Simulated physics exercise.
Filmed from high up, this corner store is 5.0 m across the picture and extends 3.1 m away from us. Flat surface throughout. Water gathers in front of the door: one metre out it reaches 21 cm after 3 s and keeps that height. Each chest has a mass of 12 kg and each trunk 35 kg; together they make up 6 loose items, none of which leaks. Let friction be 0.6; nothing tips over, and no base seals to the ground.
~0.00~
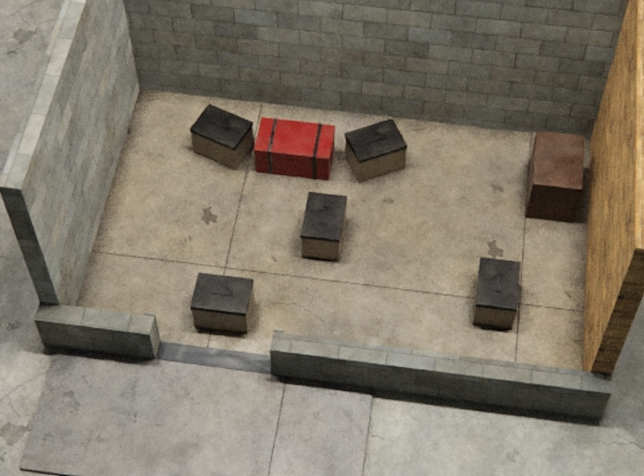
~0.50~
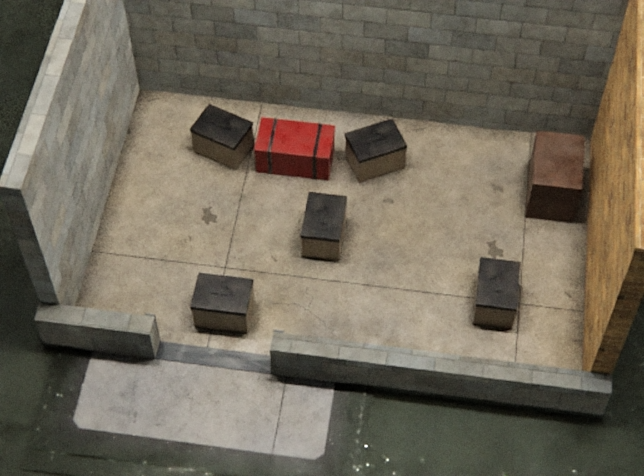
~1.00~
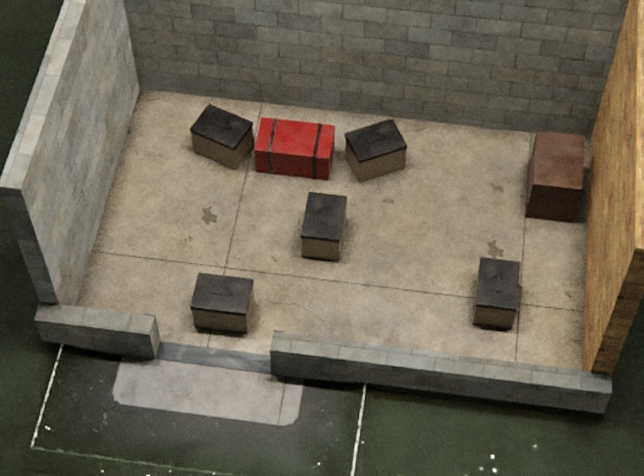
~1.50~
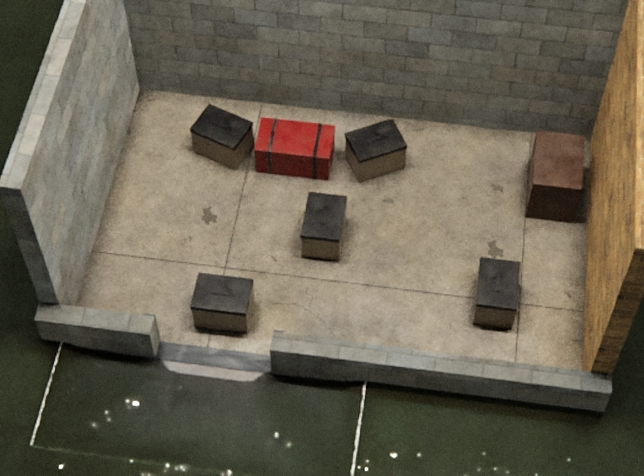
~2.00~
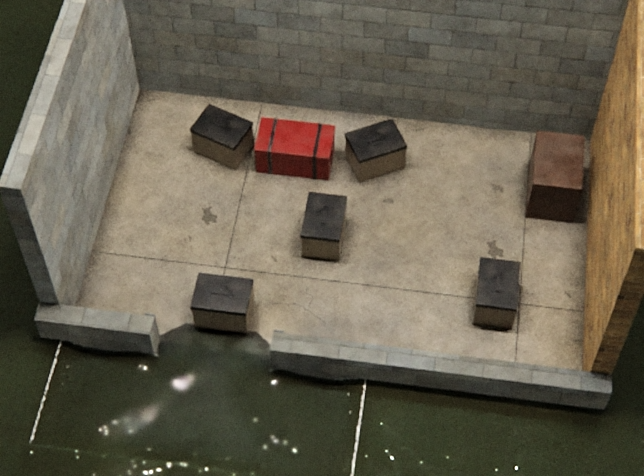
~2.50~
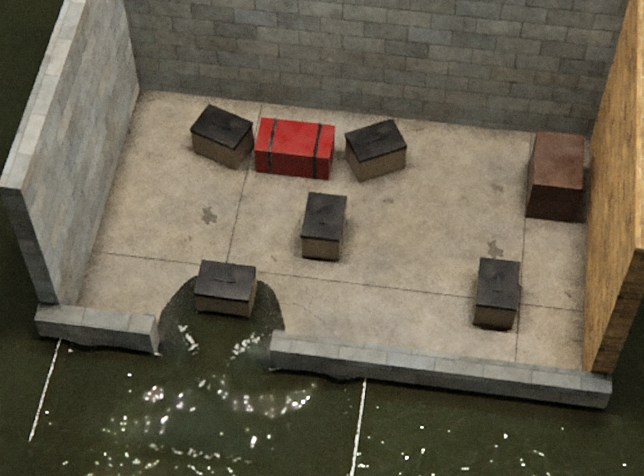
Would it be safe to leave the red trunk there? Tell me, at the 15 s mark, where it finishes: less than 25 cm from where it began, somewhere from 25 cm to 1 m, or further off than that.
It finishes more than 1 m away.
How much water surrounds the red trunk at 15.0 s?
Somewhere close to 13 cm.
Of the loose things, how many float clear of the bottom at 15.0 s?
That would be 6 of them.
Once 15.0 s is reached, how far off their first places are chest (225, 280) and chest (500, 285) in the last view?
Net displacement, in order: 150 cm; 200 cm.
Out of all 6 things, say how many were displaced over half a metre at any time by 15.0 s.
I make it 6.
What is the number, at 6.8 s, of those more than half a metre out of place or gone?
I count 3 of them.
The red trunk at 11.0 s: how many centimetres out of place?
Roughly 200 cm.
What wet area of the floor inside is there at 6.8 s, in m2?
About 13 m2 is covered.
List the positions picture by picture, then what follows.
The first frame shows the red trunk at (295, 137) rests on the ground; 0.0 m2 under water; 0 of 6 have shifted.
The second frame shows the red trunk at (295, 137), on the bottom; 0.0 m2 under water; 0 of 6 have shifted.
The third frame shows the red trunk at (295, 137), on the bottom; water covers 0.0 m2; 0 of 6 have shifted.
The fourth frame shows the red trunk at (295, 137), on the bottom; 0.0 m2 under water; 0 of 6 have shifted.
The fifth frame shows the red trunk at (295, 137), on the bottom; water covers 0.2 m2; 0 of 6 have shifted.
The sixth frame shows the red trunk at (295, 137) rests on the ground; 0.7 m2 under water; 1 of 6 have shifted.
After 3.5 s the red trunk is near (295, 137), 0.0 m from its start, aground; 0 afloat.
After 6.8 s the red trunk is near (306, 123), 0.2 m from its start, aground; 2 afloat.
After 11.0 s the red trunk is near (493, 148), 2.1 m from its start, afloat; 6 afloat.
After 15.0 s the red trunk is near (510, 243), 2.6 m from its start, afloat; 6 afloat.
